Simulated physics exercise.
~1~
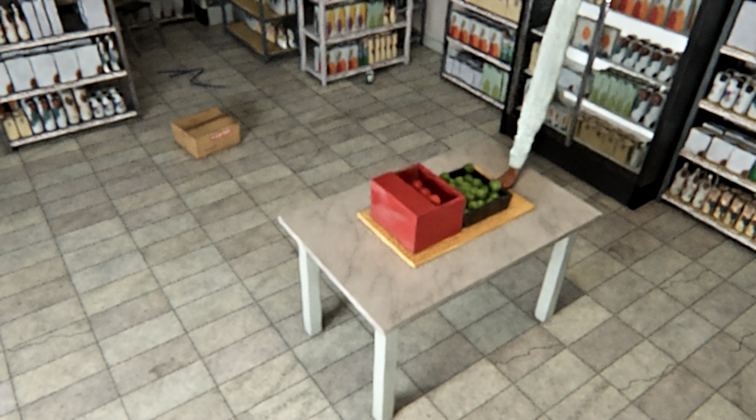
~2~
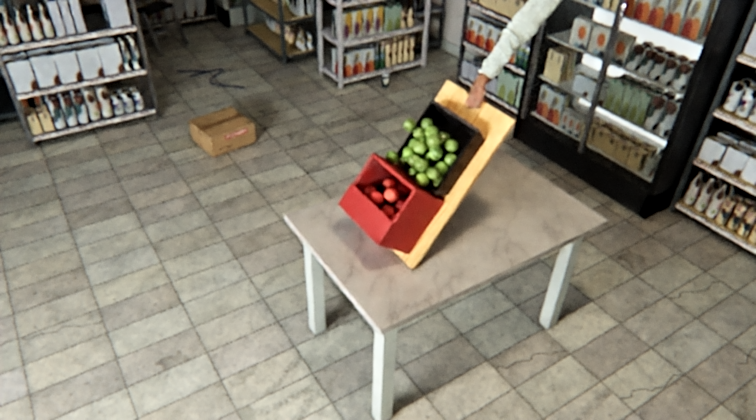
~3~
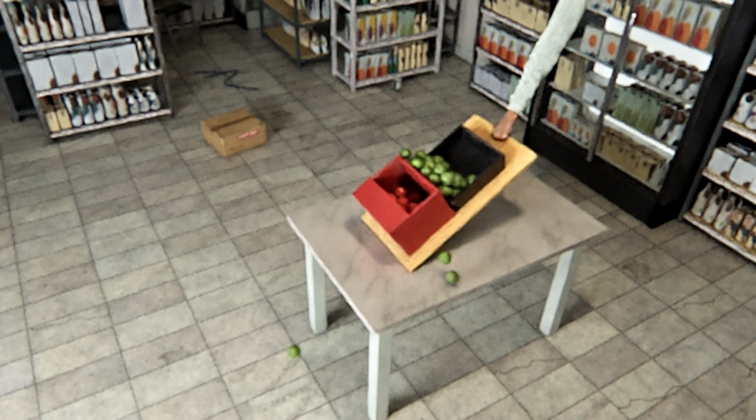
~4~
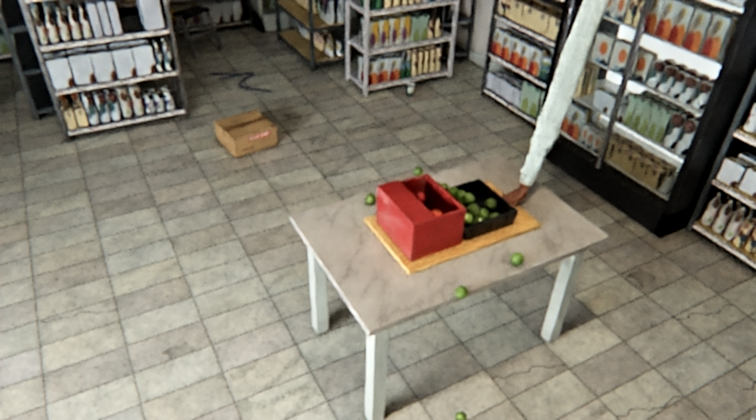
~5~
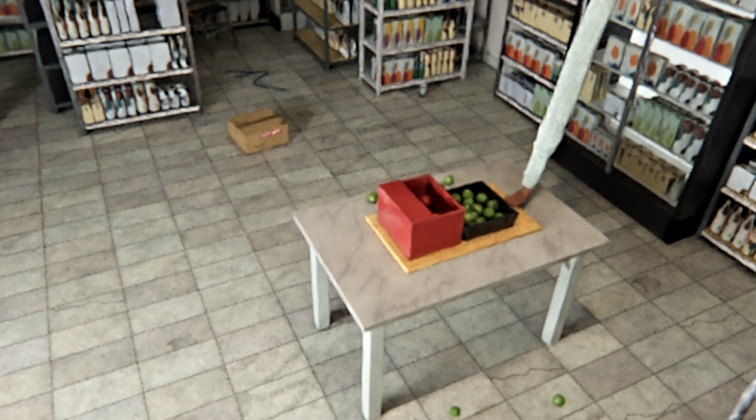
The video shows a hand tilting a board holding a red tote of red fruit and a black tote of green apples steeply leftward on a table, then lowering it flat; several green apples spill onto the table and floor, while the red fruit stays in its tote.
